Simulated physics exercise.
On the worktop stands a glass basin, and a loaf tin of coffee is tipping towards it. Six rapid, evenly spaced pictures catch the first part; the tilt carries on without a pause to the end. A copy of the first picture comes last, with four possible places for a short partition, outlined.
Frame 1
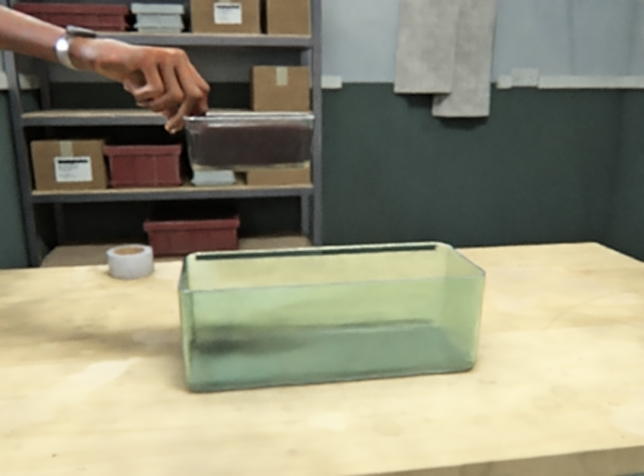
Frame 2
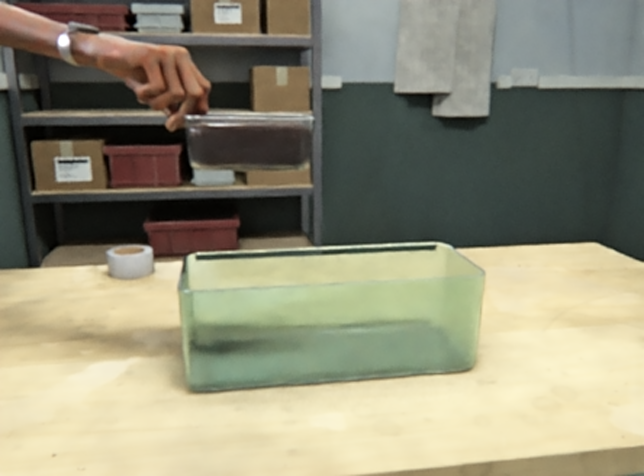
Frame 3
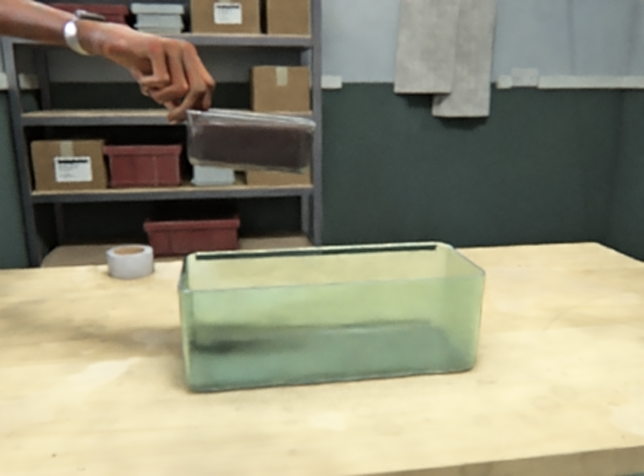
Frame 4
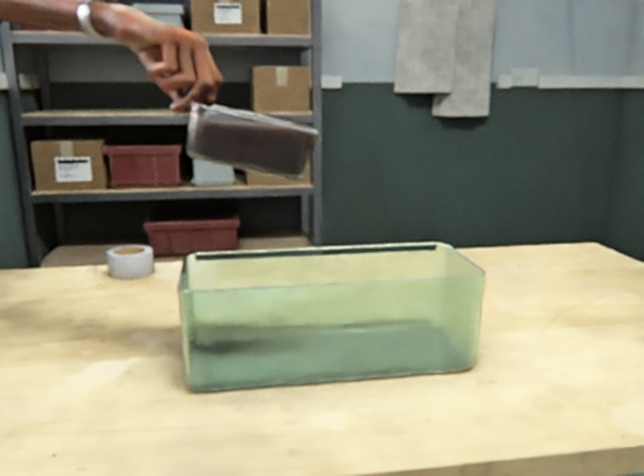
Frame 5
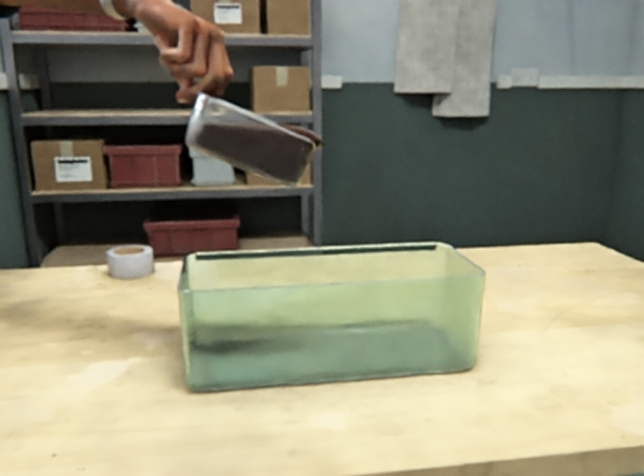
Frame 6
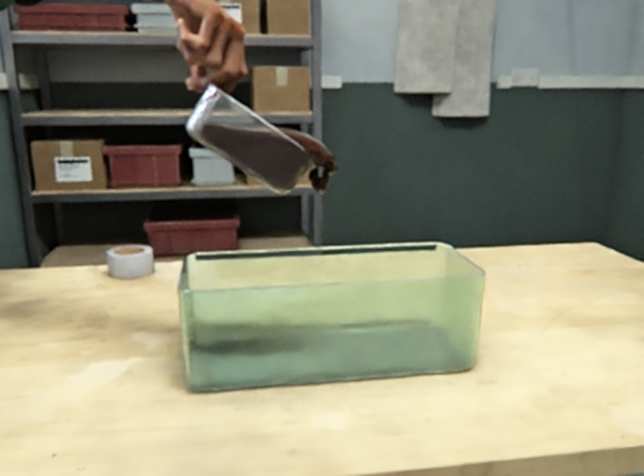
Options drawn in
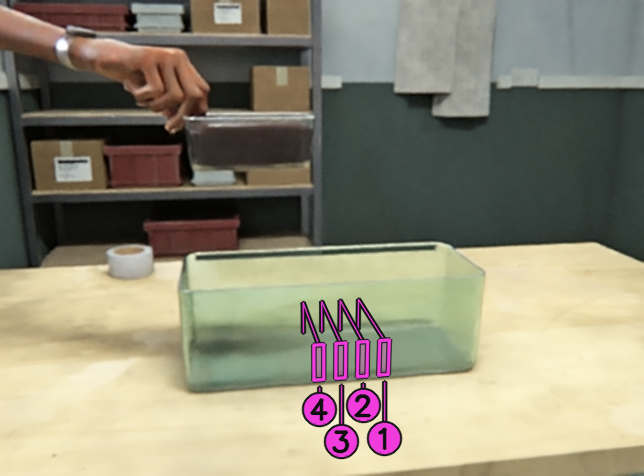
On a wooden worktop stands a glass basin, as a hand above tilts a clear tin rightward, dark liquid starting over its lip.
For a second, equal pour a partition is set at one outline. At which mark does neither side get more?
The best slot is 1.
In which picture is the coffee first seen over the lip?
In picture 5.
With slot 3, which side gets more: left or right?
More ends on the right.
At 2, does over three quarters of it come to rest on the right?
No, it does not.
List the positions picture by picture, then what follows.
The first frame shows upright, lip at (308, 115); basin from (187, 389) to (474, 366); nothing has left yet.
The second frame shows upright, lip at (308, 116); nothing has left yet.
The third frame shows tipped about 6°, lip at (310, 121); nothing has left yet.
The fourth frame shows tipped about 13°, lip at (312, 129); nothing has left yet.
The fifth frame shows tipped about 23°, lip at (312, 140); coffee is over the lip, down to (317, 144).
The sixth frame shows tipped about 35°, lip at (311, 152); coffee is over the lip, down to (318, 188).
On the marked copy, 1 at (384, 382); 2 at (363, 383); 3 at (341, 385); 4 at (319, 387).
For slot 1, about 55 % ends left of the wall and 44 % right of it.
For slot 2, about 29 % ends left of the wall and 69 % right of it.
For slot 3, about 20 % ends left of the wall and 79 % right of it.
For slot 4, about 14 % ends left of the wall and 84 % right of it.
